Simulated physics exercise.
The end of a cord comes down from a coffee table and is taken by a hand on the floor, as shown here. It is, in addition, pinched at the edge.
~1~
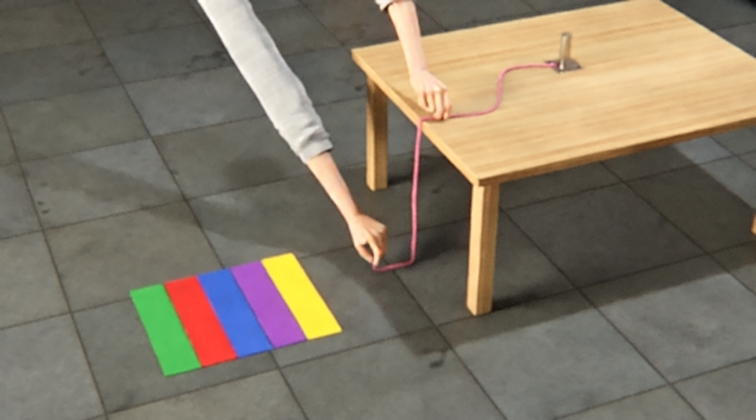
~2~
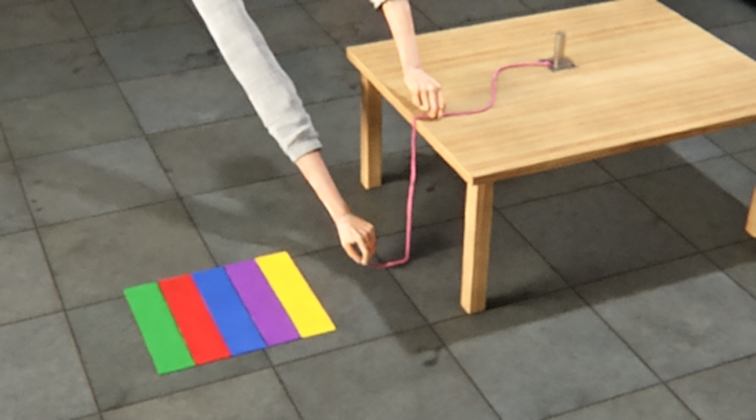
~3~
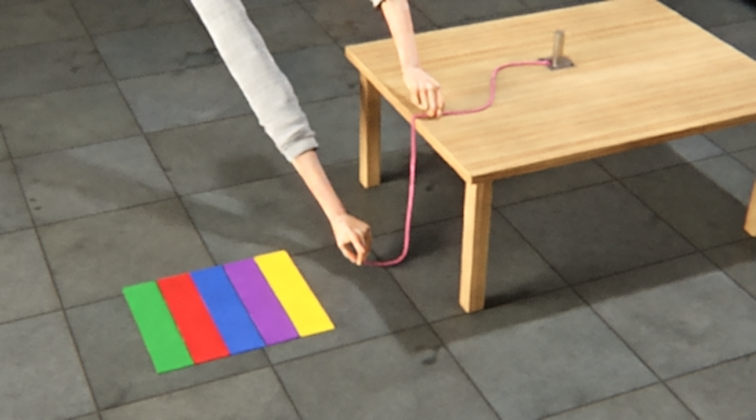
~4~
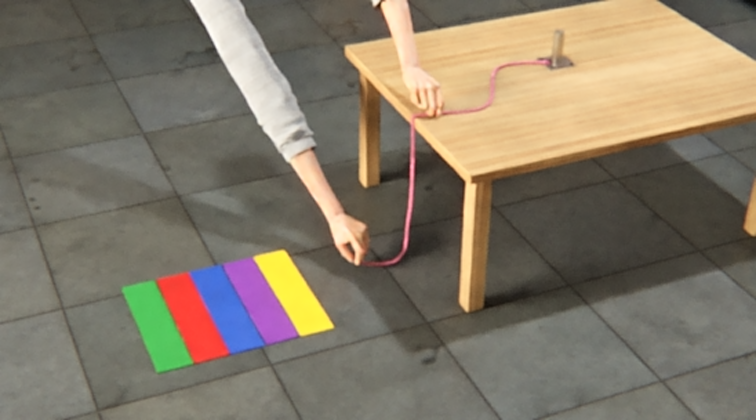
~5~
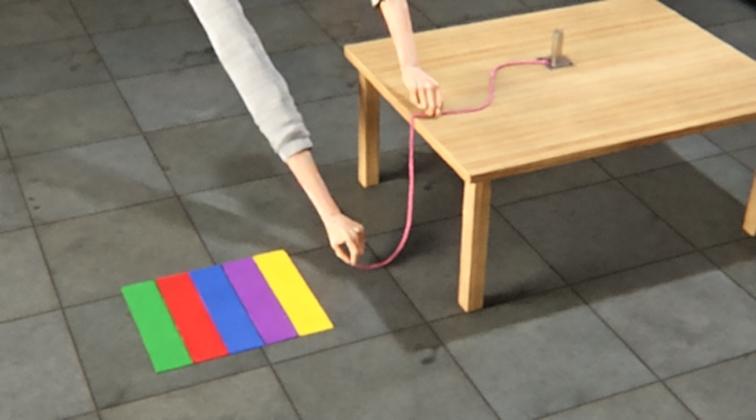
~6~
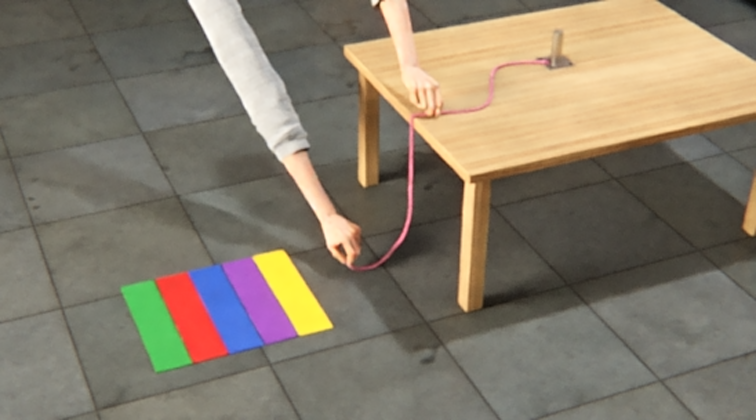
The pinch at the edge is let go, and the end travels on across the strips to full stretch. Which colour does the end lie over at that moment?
It lies over blue.
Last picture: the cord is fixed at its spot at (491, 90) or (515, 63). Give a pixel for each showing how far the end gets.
Respectively (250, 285) and (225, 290).
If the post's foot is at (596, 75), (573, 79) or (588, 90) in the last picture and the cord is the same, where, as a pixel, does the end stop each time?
(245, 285), (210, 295) and (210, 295), roughly.
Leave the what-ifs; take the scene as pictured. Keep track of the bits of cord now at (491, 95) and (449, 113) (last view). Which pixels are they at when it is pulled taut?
(463, 95), then (412, 117).
A little later, end near (274, 279); over yellow.
Next, end near (241, 287); over purple.
When it is tight, end near (222, 292); over blue. It gets as far as the blue strip.
